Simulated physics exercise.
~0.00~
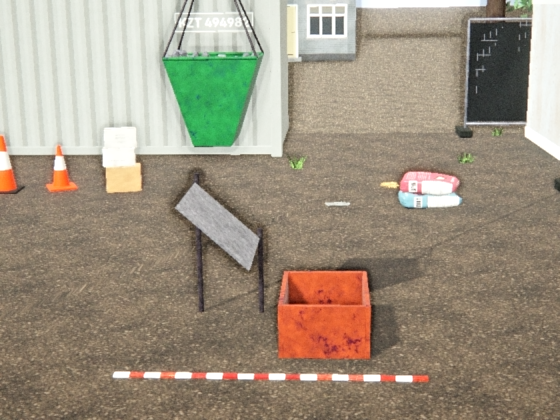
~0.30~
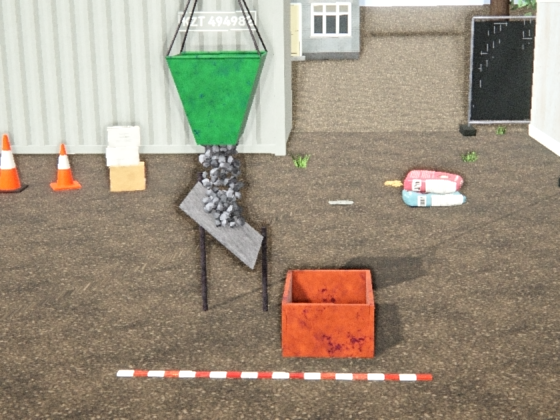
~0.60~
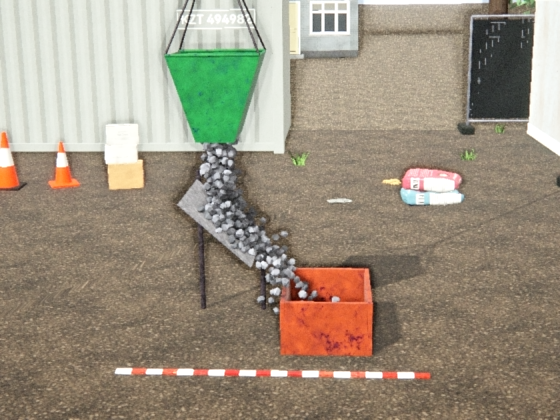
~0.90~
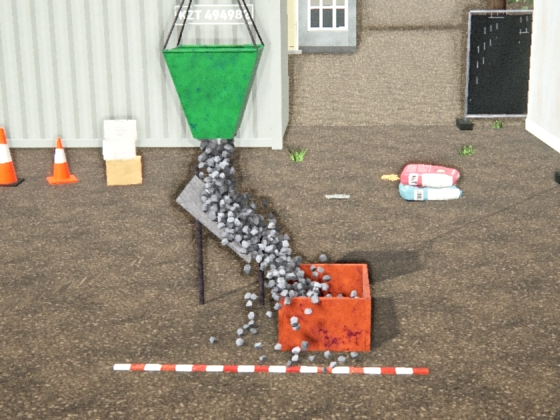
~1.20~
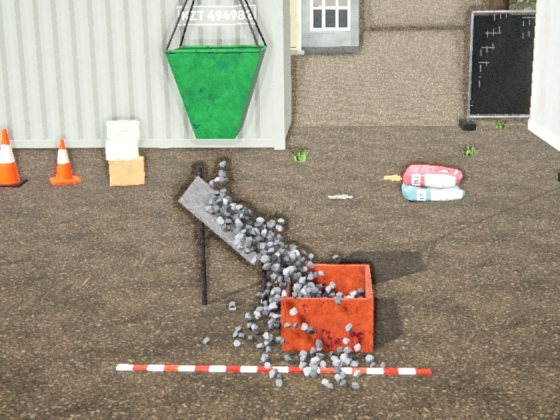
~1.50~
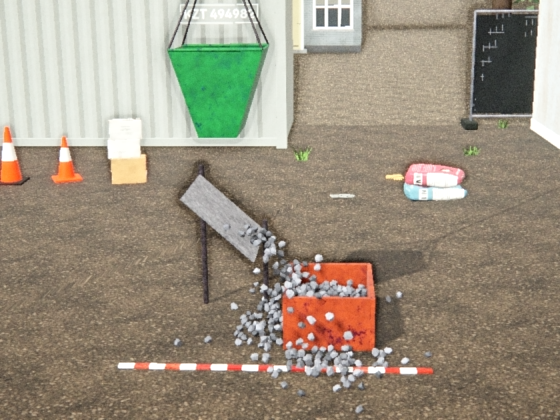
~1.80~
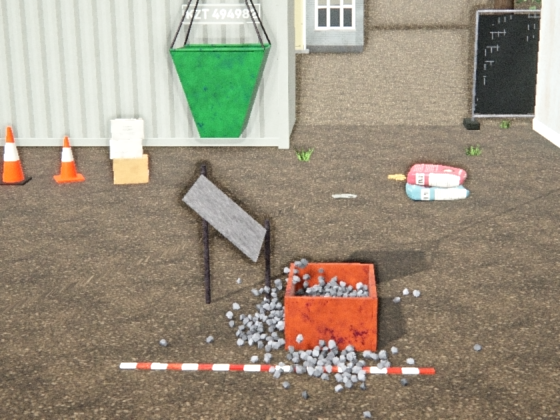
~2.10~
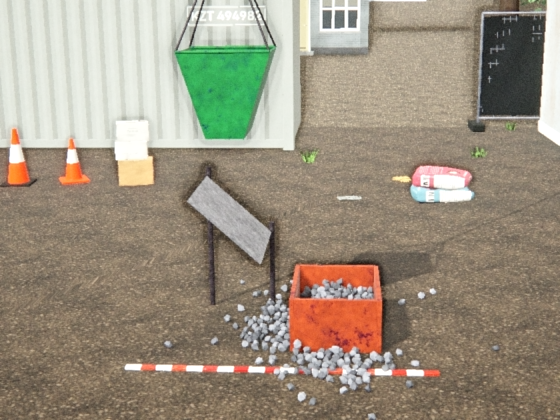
A green skip hangs from dark cables above a tilted grey steel slide, with an open orange-red bin below to the right, all seen from the front and slightly above in a gravel yard. Orange cones, stacked blocks and a pale corrugated wall stand behind, and a red-and-white striped staff lies in front. Grey stones pour from the skip's bottom onto the slide, then tumble down to the bin. Some spill left and forward across the staff as the skip empties. The slide clears, leaving most stones inside the bin and the rest scattered around it.
